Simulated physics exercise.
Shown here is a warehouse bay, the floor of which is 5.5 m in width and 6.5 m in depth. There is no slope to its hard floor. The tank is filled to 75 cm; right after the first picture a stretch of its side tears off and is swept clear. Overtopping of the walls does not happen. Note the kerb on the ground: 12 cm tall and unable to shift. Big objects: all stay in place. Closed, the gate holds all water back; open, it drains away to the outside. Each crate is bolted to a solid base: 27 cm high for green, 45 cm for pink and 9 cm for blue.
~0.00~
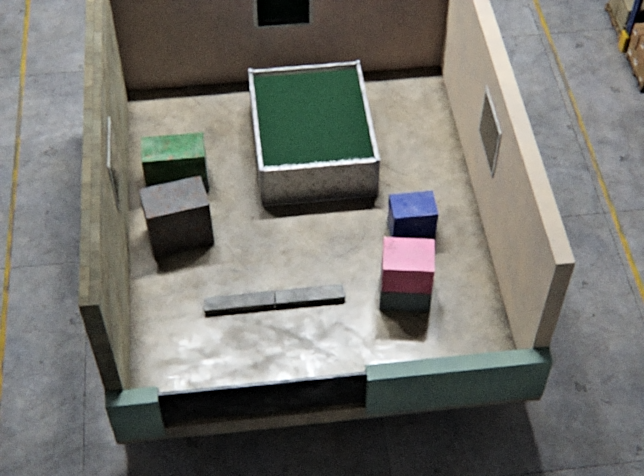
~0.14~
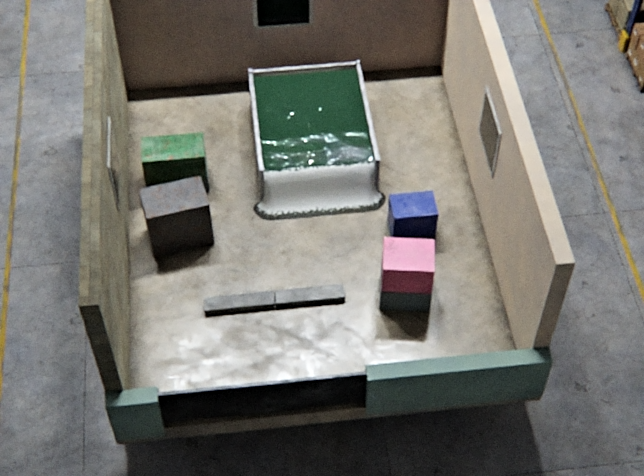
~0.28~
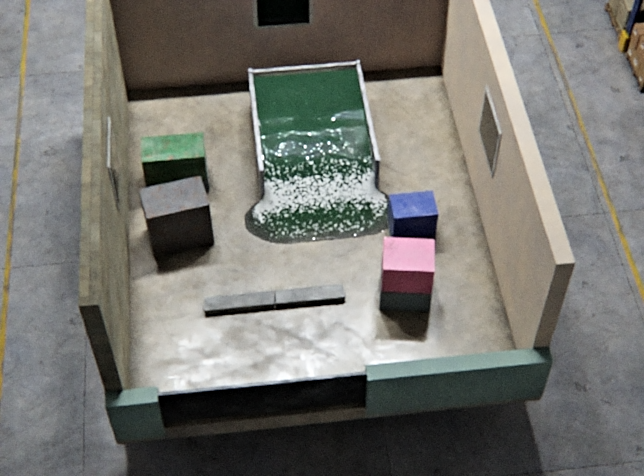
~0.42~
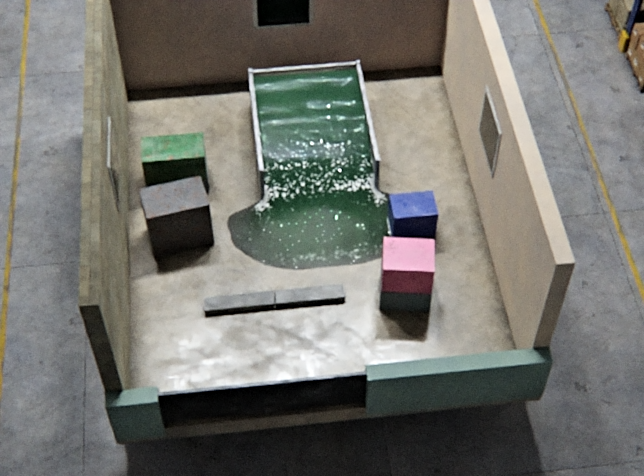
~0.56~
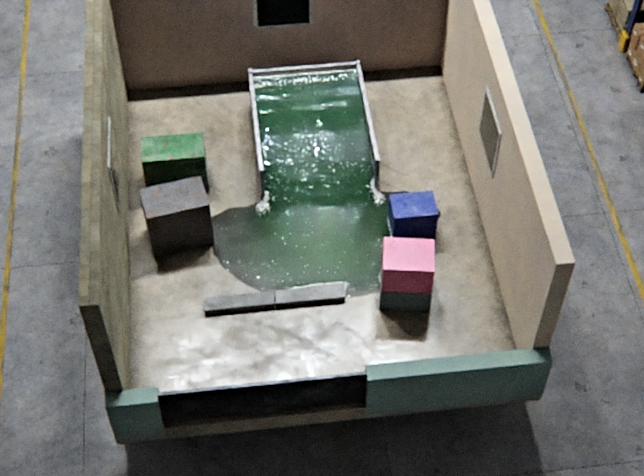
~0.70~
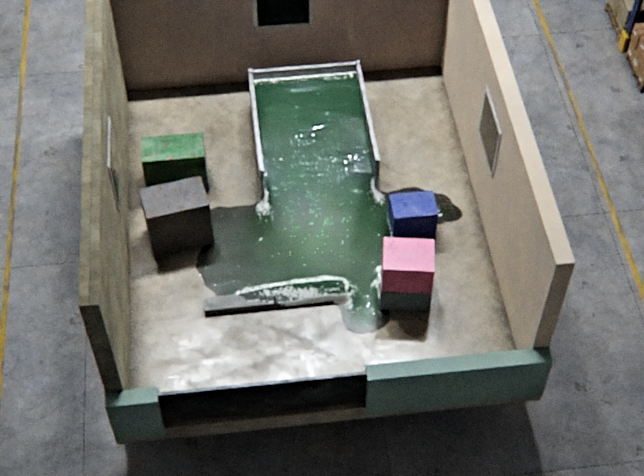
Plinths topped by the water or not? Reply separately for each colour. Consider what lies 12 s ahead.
Green crate: Not topped; pink crate: Not topped; blue crate: Topped.
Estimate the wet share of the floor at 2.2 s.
Covered: Roughly 60 %.
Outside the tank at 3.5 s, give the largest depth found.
I'd put it at close to 29 cm.
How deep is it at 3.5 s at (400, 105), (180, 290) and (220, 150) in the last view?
The depths come out at 1, 16 and 0 centimetres, in the order listed.
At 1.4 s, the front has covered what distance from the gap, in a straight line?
That's near 3.8 m in a straight line.
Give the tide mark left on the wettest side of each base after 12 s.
Measured in centimetres, that comes to green 12, pink 29 and blue 22.
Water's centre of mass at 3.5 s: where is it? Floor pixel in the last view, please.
The water's centre sits at about (306, 280).
After 1.4 s water covers 45 % of the floor and is deepest (40 cm) near (381, 275); green plinth not reached, pink plinth reached, blue plinth reached.
After 2.2 s water covers 60 % of the floor and is deepest (36 cm) near (132, 416); green plinth reached, pink plinth reached, blue plinth reached.
After 3.5 s water covers 70 % of the floor and is deepest (29 cm) near (145, 415); green plinth reached, pink plinth reached, blue plinth reached.
After 7.0 s water covers 95 % of the floor and is deepest (16 cm) near (132, 416); green plinth reached, pink plinth reached, blue plinth reached.
After 12.0 s water covers 100 % of the floor and is deepest (15 cm) near (404, 74); highest at the green plinth 12 cm, highest at the pink plinth 29 cm, highest at the blue plinth 22 cm.
